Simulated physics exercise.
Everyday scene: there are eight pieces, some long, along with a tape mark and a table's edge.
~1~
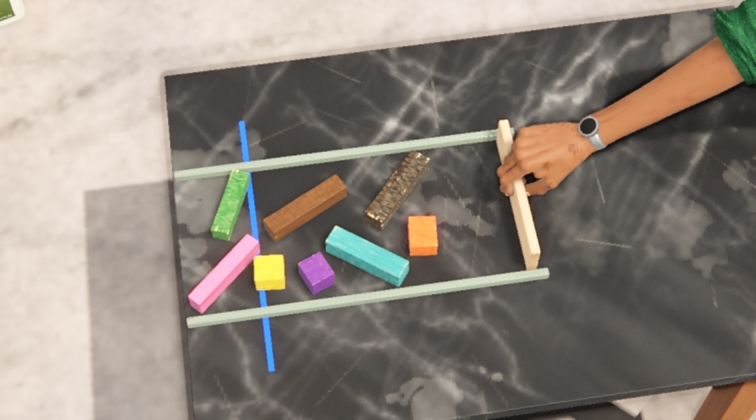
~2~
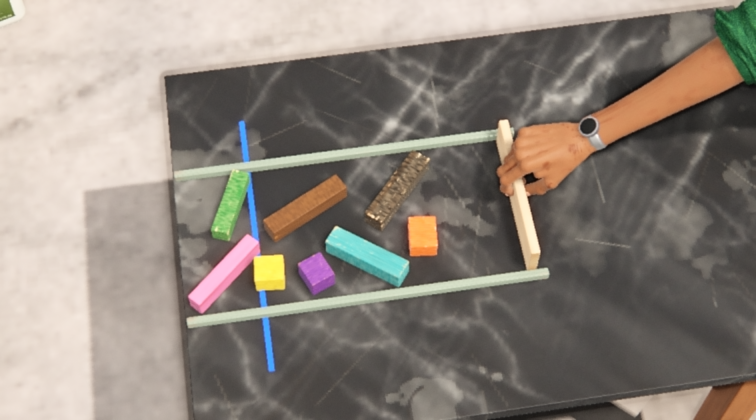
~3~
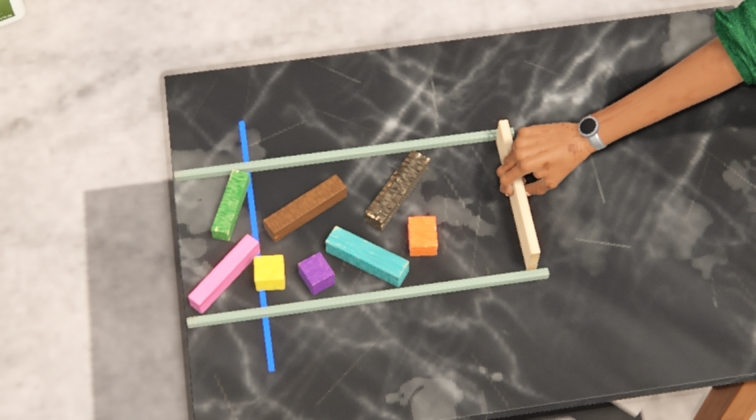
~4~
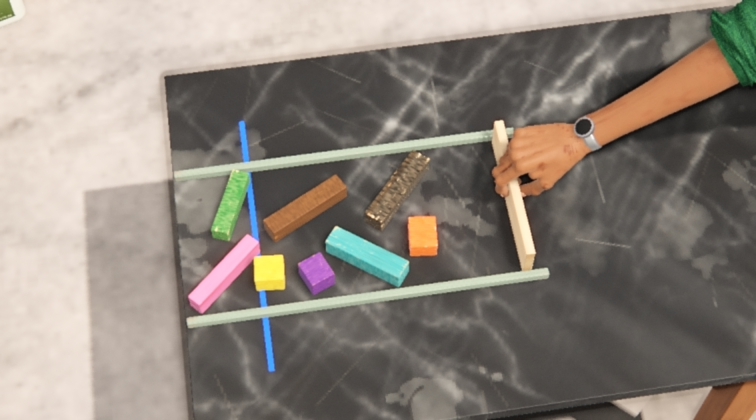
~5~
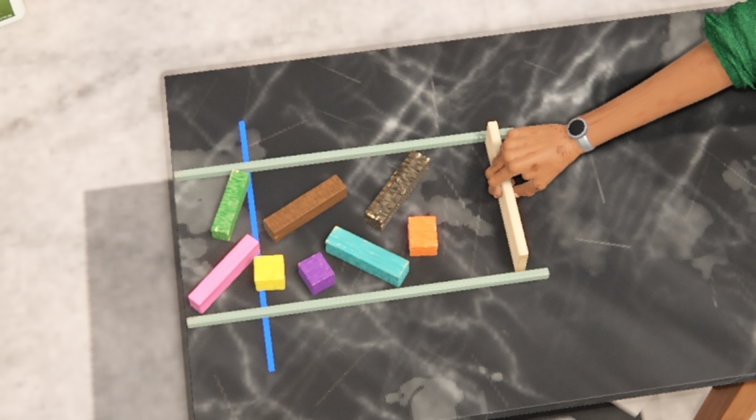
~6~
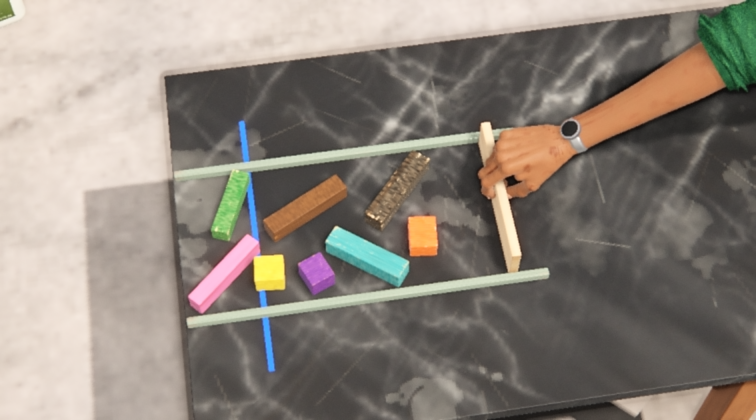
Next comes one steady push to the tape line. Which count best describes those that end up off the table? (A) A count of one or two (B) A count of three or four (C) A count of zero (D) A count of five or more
A, A count of one or two.
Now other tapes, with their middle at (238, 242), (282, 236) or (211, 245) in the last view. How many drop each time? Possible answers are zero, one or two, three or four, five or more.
Counts for the three tries are three to four, no fall at all and more than four.
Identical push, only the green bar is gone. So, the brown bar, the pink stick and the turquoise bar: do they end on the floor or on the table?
Note: Brown bar is on by the end; pink stick is off by the end; turquoise bar is on by the end.
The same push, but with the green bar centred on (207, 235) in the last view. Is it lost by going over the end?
Note - green bar not retained.
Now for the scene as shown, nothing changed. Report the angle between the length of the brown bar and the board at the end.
Near 20 degrees.
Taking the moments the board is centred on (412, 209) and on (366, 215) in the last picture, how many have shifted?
I make it 2 at the first spot and 5 at the other.
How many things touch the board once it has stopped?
Count recorded: 3.
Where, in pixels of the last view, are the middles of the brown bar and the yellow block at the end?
The first comes to rest at (208, 211), and the second at (183, 283).
A little later, none off yet; pink stick at rest near (225, 274); green bar at rest near (231, 205); yellow block at rest near (270, 273).
When it is over, the number that fall off is one or two; down, pink stick.
